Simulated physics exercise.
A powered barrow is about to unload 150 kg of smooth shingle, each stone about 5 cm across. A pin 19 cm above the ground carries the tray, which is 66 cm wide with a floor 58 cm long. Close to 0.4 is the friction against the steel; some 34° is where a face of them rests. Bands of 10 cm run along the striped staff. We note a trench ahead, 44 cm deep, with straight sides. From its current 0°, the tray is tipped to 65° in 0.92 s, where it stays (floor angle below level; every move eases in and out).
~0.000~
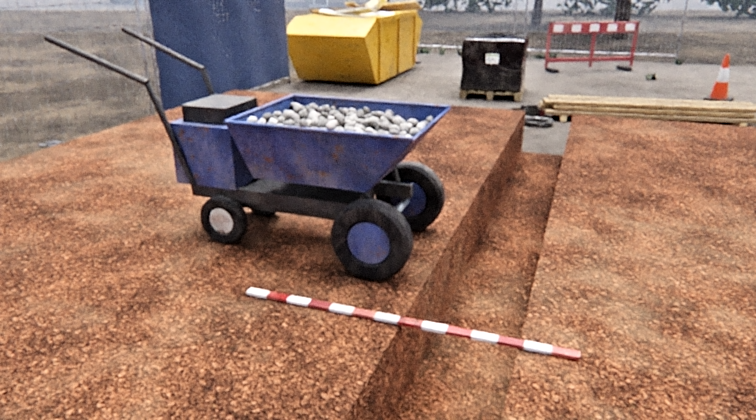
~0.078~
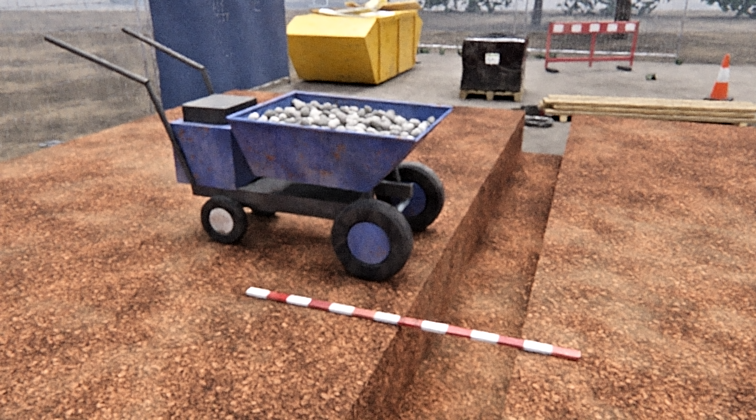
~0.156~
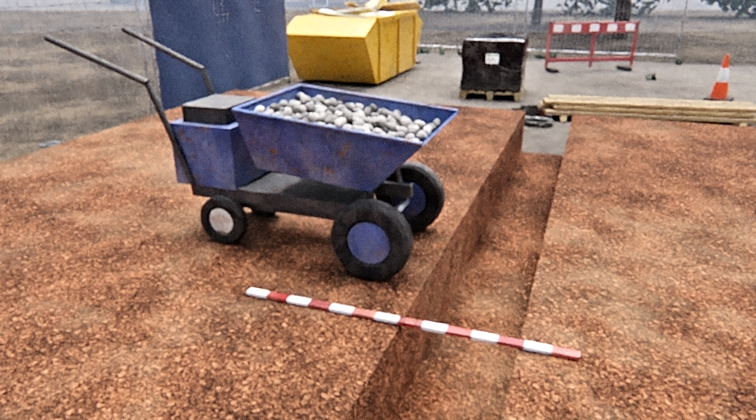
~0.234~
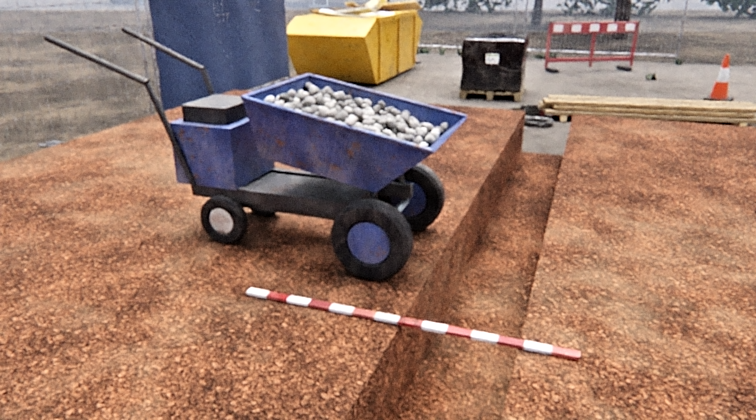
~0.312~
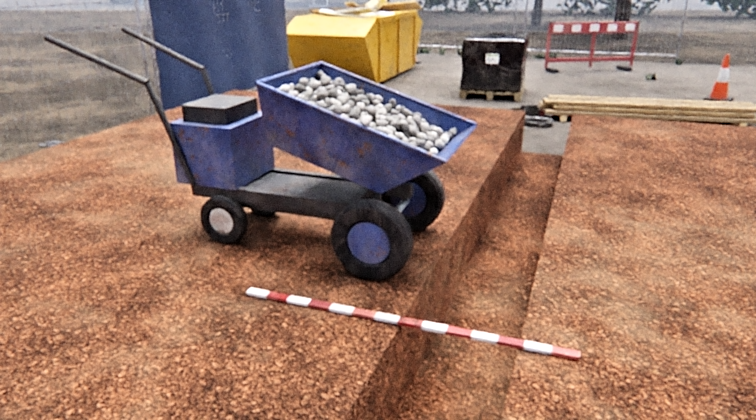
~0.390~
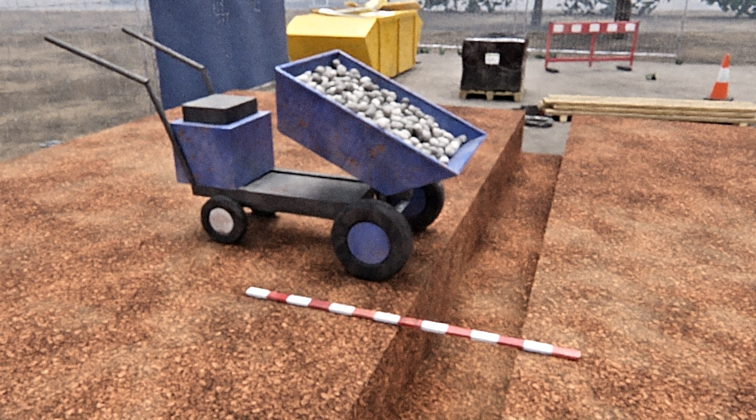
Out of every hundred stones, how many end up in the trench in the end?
Around 45 in every hundred.
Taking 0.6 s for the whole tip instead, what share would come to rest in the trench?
With that change, it comes to around 35 per cent.
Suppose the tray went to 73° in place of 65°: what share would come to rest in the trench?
In that case around 45 percent.
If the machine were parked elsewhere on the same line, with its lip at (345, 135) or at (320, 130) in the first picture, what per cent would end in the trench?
Close to 100 percent in the first case, 100 percent in the second.
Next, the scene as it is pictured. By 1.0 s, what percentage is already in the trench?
I'd put it near 15 per cent.
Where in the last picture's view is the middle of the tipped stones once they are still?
Look at roughly (553, 272).
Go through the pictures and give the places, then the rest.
The first frame shows lip at (413, 139), floor tilted 0°, highest stones at (342, 115).
The second frame shows lip at (415, 141), floor tilted 1°, highest stones at (341, 112); the stones move at 0.3 m/s on average.
The third frame shows lip at (422, 145), floor tilted 5°, highest stones at (309, 102); the stones move at 0.5 m/s on average.
The fourth frame shows lip at (433, 152), floor tilted 10°, highest stones at (312, 93); the stones move at 0.7 m/s on average.
The fifth frame shows lip at (445, 162), floor tilted 17°, highest stones at (317, 82); the stones move at 0.8 m/s on average.
The sixth frame shows lip at (457, 174), floor tilted 25°, highest stones at (330, 72); the stones move at 0.9 m/s on average.
After 0.7 s the floor is at 55°; 100 % in the tray; the foremost stones are at (487, 201).
After 1.0 s the floor is at 65°; 68 % in the tray, 13 % in the trench, 19 % past the trench; the foremost stones are at (583, 280).
After 1.4 s the floor is at 65°; 24 % in the tray, 23 % in the trench, 53 % past the trench; the foremost stones are at (755, 304).
After 3.3 s the floor is at 65°; 0 % in the tray, 45 % in the trench, 55 % past the trench; the foremost stones are past the picture's edge.
